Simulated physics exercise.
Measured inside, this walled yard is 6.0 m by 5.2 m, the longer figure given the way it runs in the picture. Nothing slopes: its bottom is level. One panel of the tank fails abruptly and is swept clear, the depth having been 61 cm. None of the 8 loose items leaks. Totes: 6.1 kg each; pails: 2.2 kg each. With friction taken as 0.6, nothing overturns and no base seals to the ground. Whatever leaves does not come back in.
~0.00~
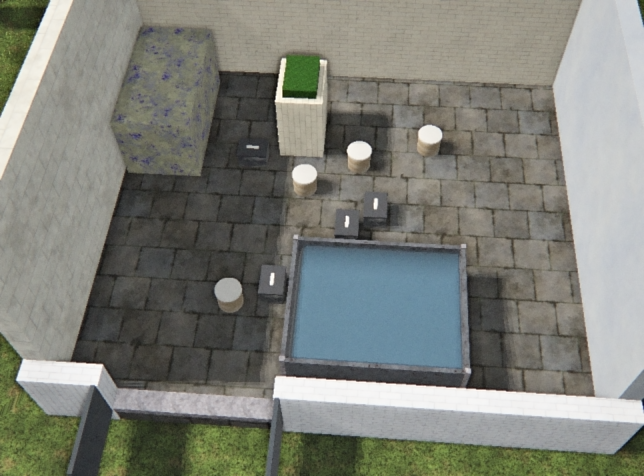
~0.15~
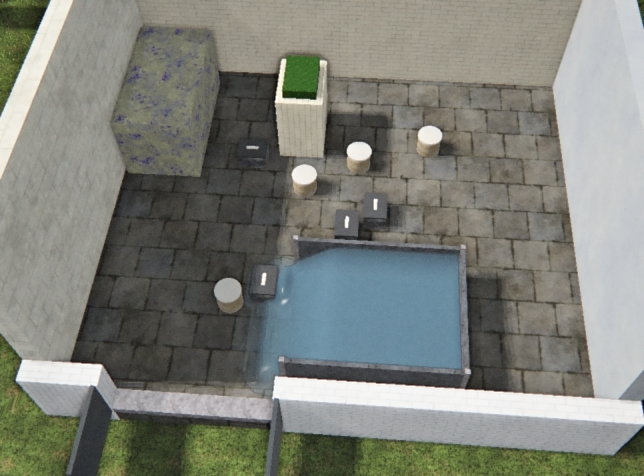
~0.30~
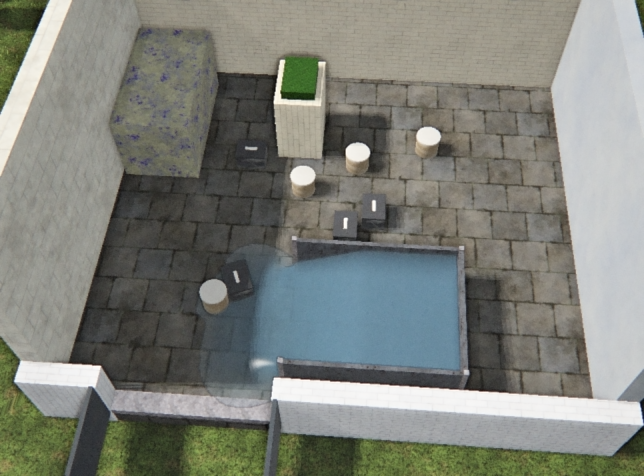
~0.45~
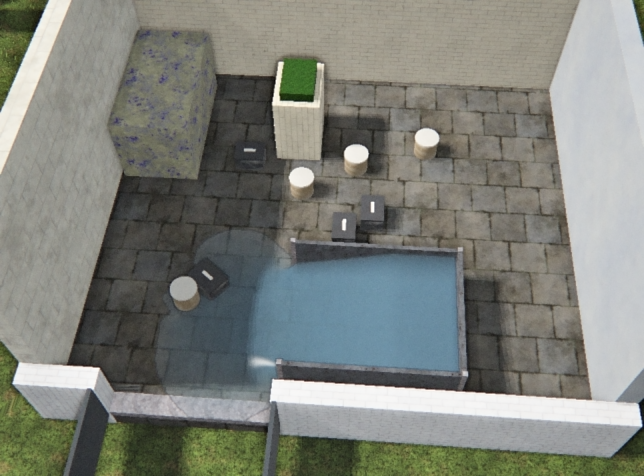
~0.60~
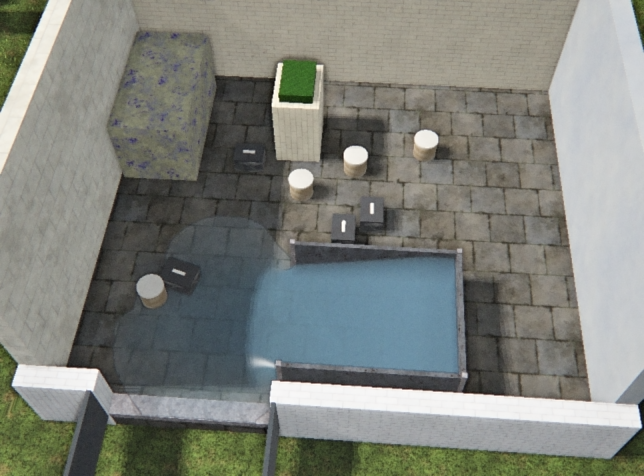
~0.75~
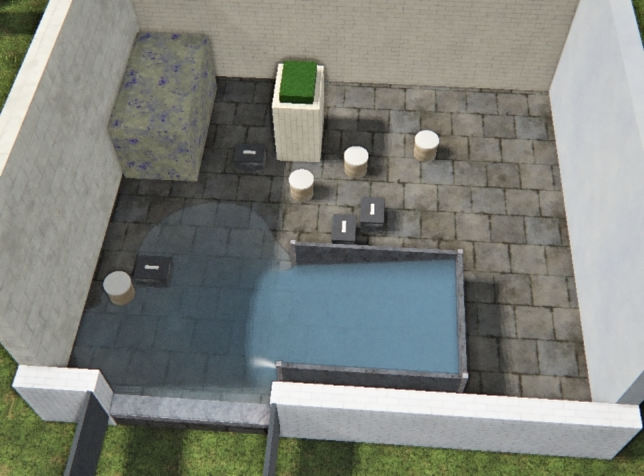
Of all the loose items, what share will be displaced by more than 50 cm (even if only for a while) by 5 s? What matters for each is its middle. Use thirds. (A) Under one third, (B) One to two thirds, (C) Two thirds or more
Option C: Two thirds or more.
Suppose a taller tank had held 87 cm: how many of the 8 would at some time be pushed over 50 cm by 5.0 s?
Count under that change: 8.
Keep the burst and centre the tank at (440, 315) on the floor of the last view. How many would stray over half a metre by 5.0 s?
That gives 5 of them.
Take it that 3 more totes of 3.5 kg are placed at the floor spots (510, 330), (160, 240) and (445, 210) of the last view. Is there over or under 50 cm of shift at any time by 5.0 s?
Check, in order - not exceeded, exceeded, exceeded.
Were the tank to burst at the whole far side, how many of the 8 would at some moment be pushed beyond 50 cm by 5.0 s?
Then it comes to 6.
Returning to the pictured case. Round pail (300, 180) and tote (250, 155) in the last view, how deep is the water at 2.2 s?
Around 0 cm and 1 cm.
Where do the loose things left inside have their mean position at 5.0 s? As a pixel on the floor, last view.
Roughly at (420, 186).
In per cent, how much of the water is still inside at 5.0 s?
Close to 74 in a hundred parts remain.
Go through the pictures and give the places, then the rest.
In the first frame, a tote at (272, 279) rests on the ground; a pail at (228, 289), on the bottom; water covers 2.8 m2; 0 of 8 have shifted.
In the second frame, a tote at (264, 279), on the bottom, 10 cm from its start; a pail at (228, 290) rests on the ground; water covers 3.6 m2; 1 of 8 have shifted.
In the third frame, a tote at (237, 277), on the bottom, 41 cm from its start; a pail at (213, 291) rests on the ground, 16 cm from its start; 4.6 m2 under water; 2 of 8 have shifted.
In the fourth frame, a tote at (208, 276), on the bottom, 75 cm from its start; a pail at (183, 288), on the bottom, 50 cm from its start; water covers 5.9 m2; 2 of 8 have shifted.
In the fifth frame, a tote at (179, 273) rests on the ground, 110 cm from its start; a pail at (150, 286), on the bottom, 90 cm from its start; water covers 7.3 m2; 2 of 8 have shifted.
In the sixth frame, a tote at (152, 268), on the bottom, 146 cm from its start; a pail at (117, 283) rests on the ground, 131 cm from its start; water covers 8.7 m2; 2 of 8 have shifted.
After 1.1 s 2 of 8 are over 50 cm from their spots; 2 afloat.
After 2.2 s 2 of 8 are over 50 cm from their spots; 2 afloat.
After 3.5 s 4 of 8 are over 50 cm from their spots; 2 afloat.
After 5.0 s 8 of 8 are over 50 cm from their spots, and 8 have been at some point; 1 afloat.
